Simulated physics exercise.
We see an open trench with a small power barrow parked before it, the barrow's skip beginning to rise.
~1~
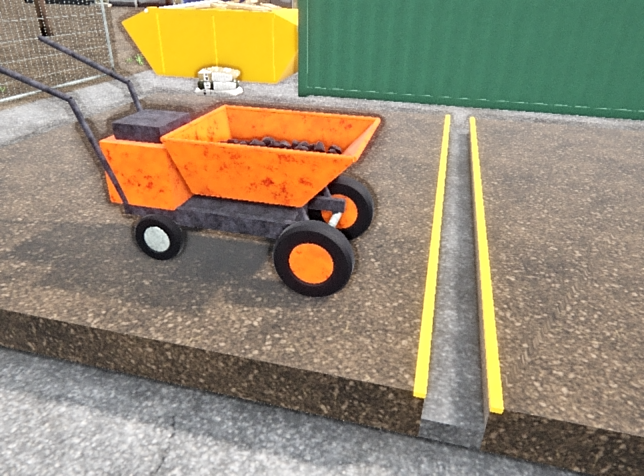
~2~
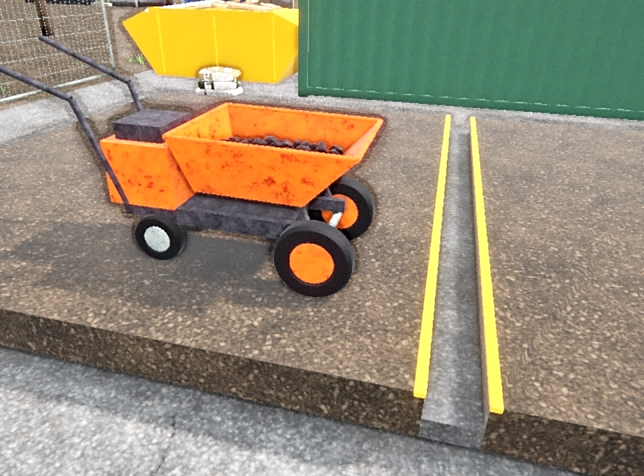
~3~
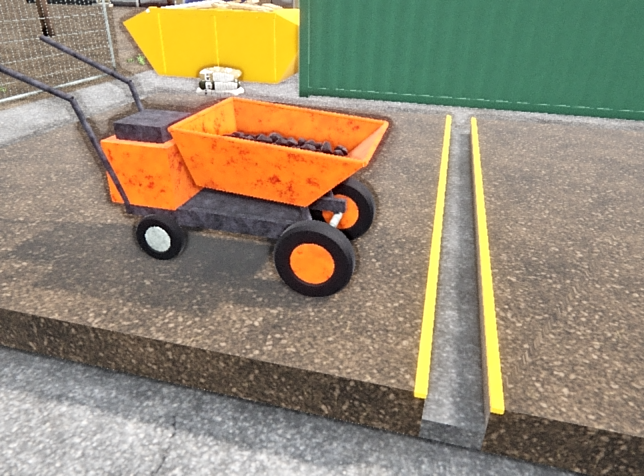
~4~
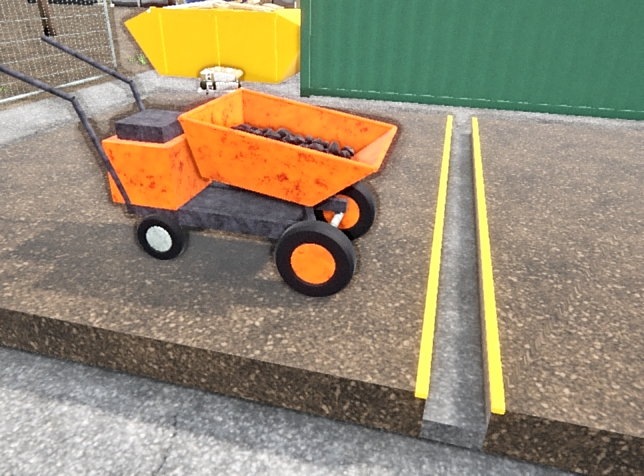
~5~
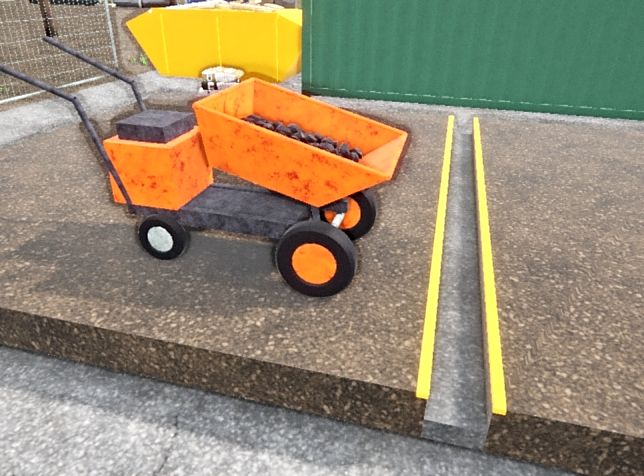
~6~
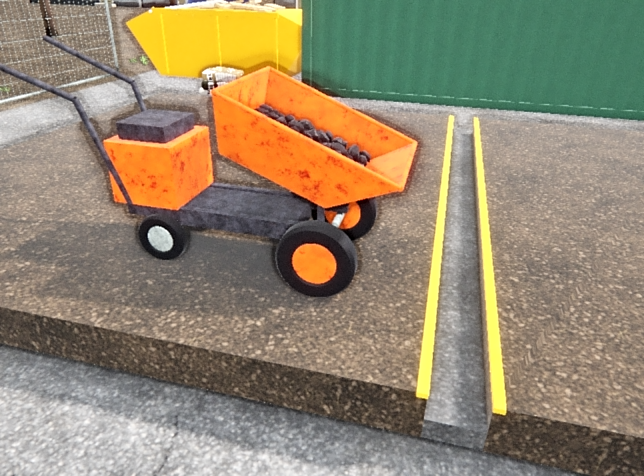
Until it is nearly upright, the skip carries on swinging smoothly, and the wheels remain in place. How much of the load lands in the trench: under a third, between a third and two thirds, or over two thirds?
Over two thirds.
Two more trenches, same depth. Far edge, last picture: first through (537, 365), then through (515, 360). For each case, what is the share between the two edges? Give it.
About 100 and 100 per cent.
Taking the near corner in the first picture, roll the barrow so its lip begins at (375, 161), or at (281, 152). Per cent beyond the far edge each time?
In order: 30 % and 0 %.
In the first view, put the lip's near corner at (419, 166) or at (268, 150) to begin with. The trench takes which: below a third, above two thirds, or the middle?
Record - trial one: Less than a third; trial two: Less than a third.
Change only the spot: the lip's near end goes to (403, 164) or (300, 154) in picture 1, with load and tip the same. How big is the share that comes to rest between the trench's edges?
Roughly 30 and 50 percent respectively.
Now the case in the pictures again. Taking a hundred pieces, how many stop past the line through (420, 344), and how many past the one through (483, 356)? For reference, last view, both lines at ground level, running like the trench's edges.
Estimate, first then second: 90 %, 10 %.
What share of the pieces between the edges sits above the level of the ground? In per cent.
25 in a hundred.
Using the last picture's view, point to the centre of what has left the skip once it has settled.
Roughly pixel (460, 287).
Soon, skip tipped steeply; all in the skip.
A while on, skip tipped right over; about half in the skip; a stray few short of the trench; about a third in or heaped over the trench; a stray few beyond it.
Towards the end, skip tipped right over; a small part in the skip; a small part short of the trench; most in or heaped over the trench; a small part beyond it.
Finally, skip tipped right over; a small part in the skip; a stray few short of the trench; most in or heaped over the trench; a small part beyond it.
